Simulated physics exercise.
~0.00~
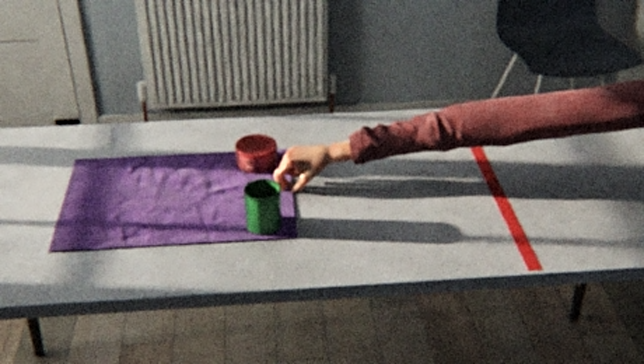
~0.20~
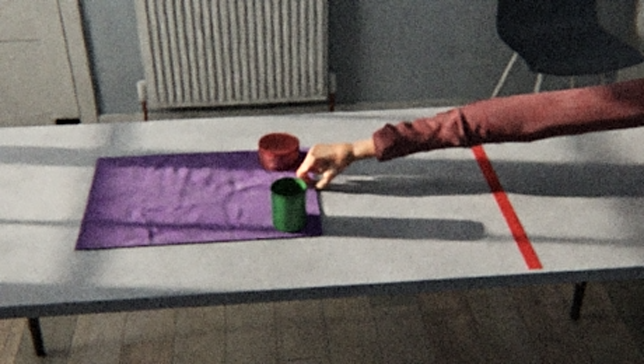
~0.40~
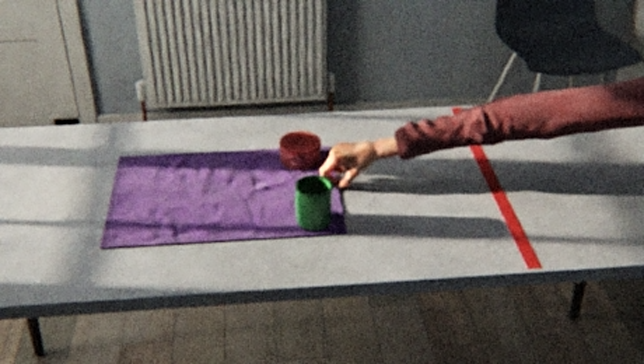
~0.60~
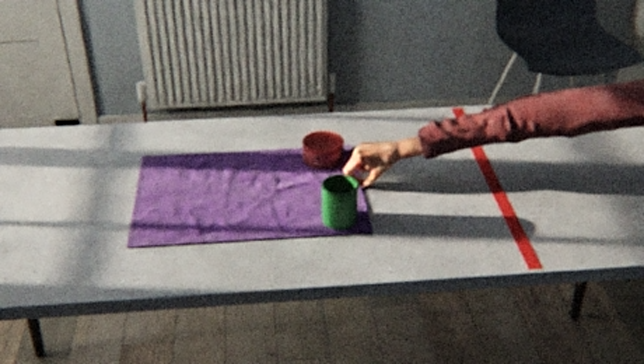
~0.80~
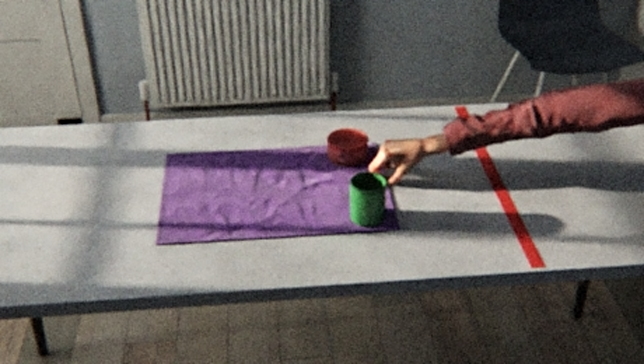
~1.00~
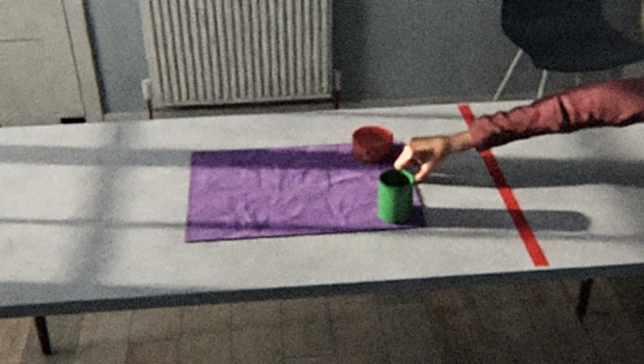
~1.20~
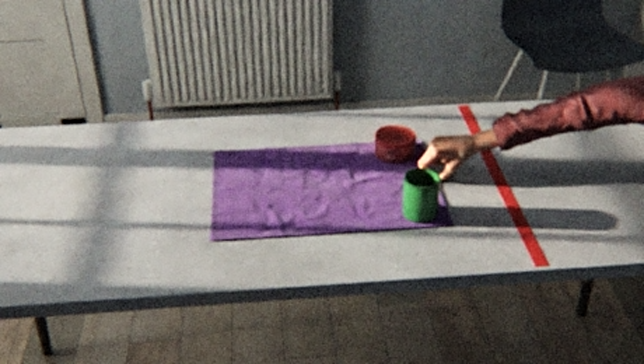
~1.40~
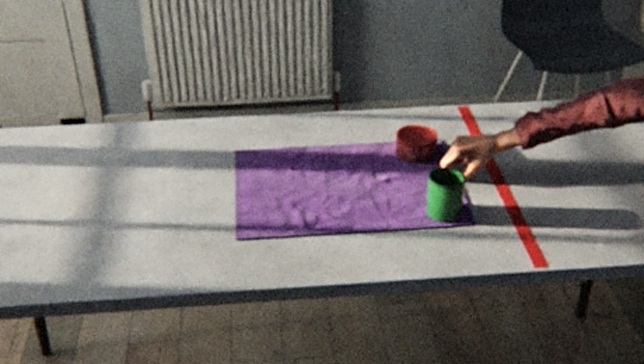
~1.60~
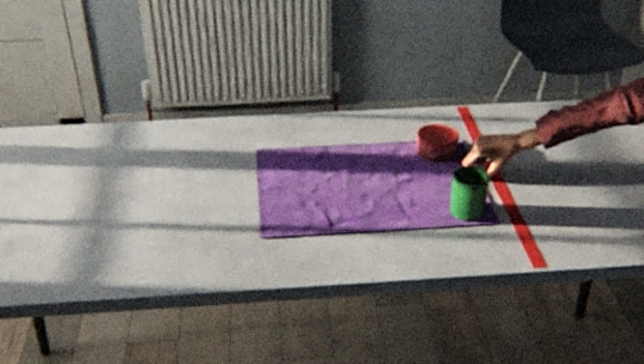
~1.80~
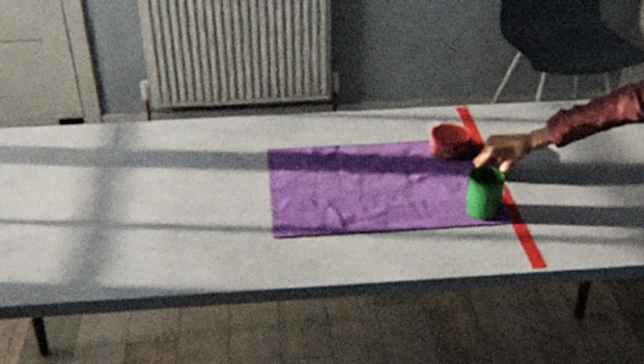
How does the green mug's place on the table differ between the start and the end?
At the start the green mug stands left of the middle of the table, well away from the red tape. By the end it is much farther right, next to the tape and still upright on the purple cloth.
